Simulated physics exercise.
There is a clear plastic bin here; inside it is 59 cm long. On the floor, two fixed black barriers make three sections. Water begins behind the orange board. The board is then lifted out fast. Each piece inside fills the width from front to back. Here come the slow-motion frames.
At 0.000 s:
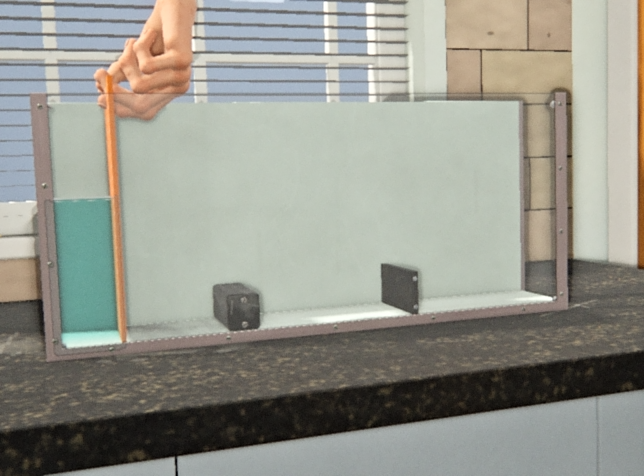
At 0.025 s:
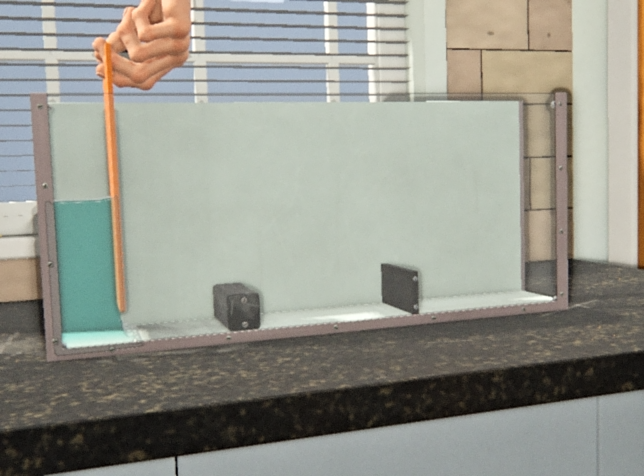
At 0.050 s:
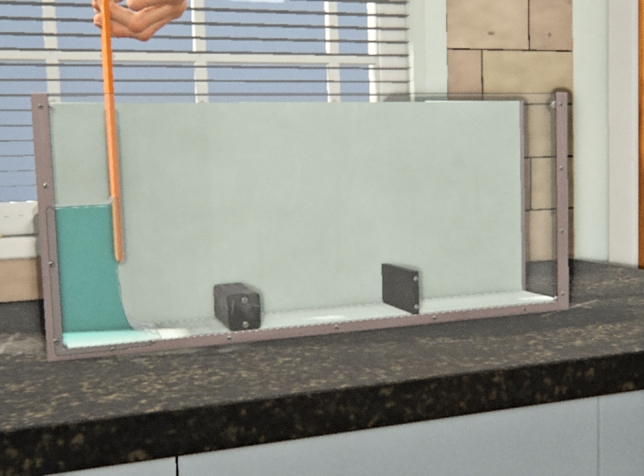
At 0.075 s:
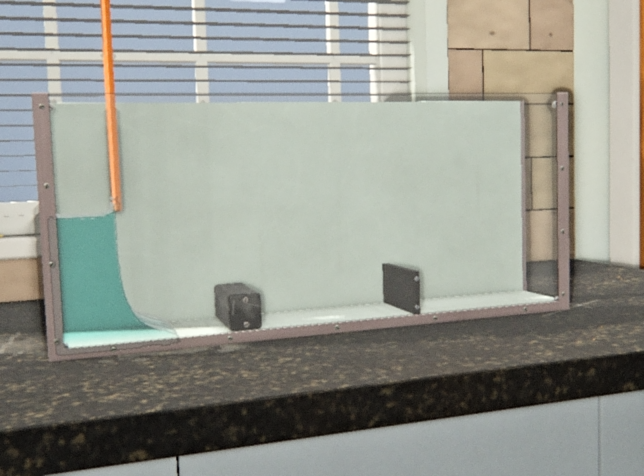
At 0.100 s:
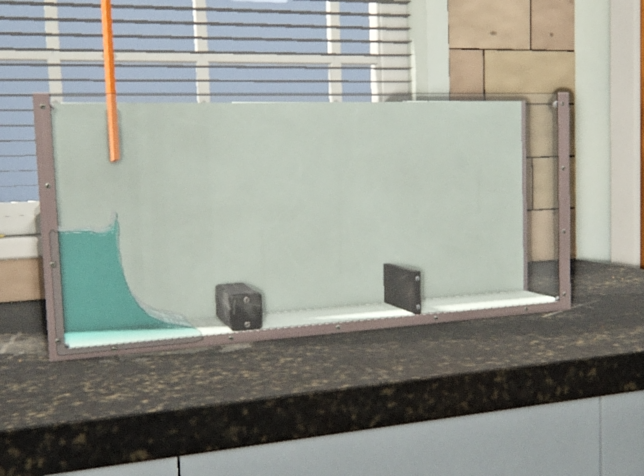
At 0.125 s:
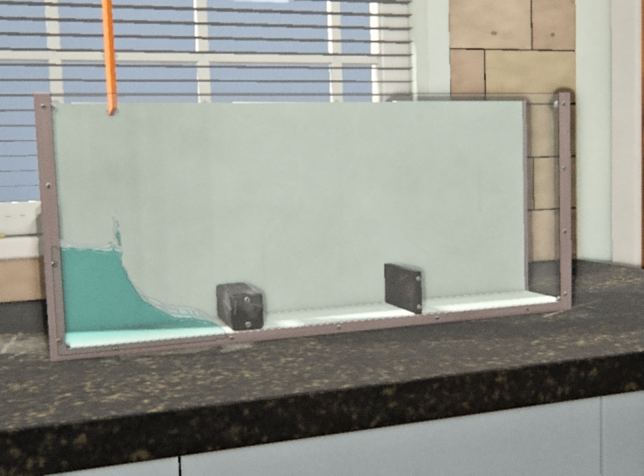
At first, a hand holds an orange board upright in a clear bin, with teal water behind it at the left and two dark barriers standing to the right. The hand pulls the board upward, and water spreads rightward along the floor toward the nearer barrier as the level at the left drops.
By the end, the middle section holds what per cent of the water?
Around 40 out of 100.
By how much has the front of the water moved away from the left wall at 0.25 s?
Front distance: Approx. 22 cm.
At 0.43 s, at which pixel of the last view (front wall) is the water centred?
Look around (232, 292) on the front wall - that's where it is.
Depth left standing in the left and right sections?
3.0 cm and 0.0 cm, give or take.
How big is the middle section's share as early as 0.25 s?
I'd say near 14 per cent sits there.
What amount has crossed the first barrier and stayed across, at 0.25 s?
Near 14 in a hundred at that instant.
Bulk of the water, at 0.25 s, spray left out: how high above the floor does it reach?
About 18.0 cm.
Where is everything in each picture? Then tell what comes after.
Level at the left end (59, 202); front at (121, 340); board bottom (124, 341); the first barrier (broad) has its top at (244, 296); the second barrier (thin) has its top at (415, 273), in the first picture.
Level at the left end (59, 203); front at (140, 339); board bottom (123, 310), in the second picture.
Level at the left end (60, 209); front at (158, 337); board bottom (121, 260), in the third picture.
Level at the left end (62, 220); front at (176, 335); board bottom (119, 209), in the fourth picture.
Level at the left end (64, 234); front at (198, 333); board bottom (117, 158), in the fifth picture.
Level at the left end (66, 250); front at (223, 331); the board is clear, in the sixth picture.
After 0.25 s 15 per cent is beyond the first barrier and 0 beyond the second.
After 0.43 s 38 per cent is beyond the first barrier and 0 beyond the second.
After 0.77 s 40 per cent is beyond the first barrier and 2 beyond the second.
In the end the left section holds 58, the middle 40 and the right 2 per cent.
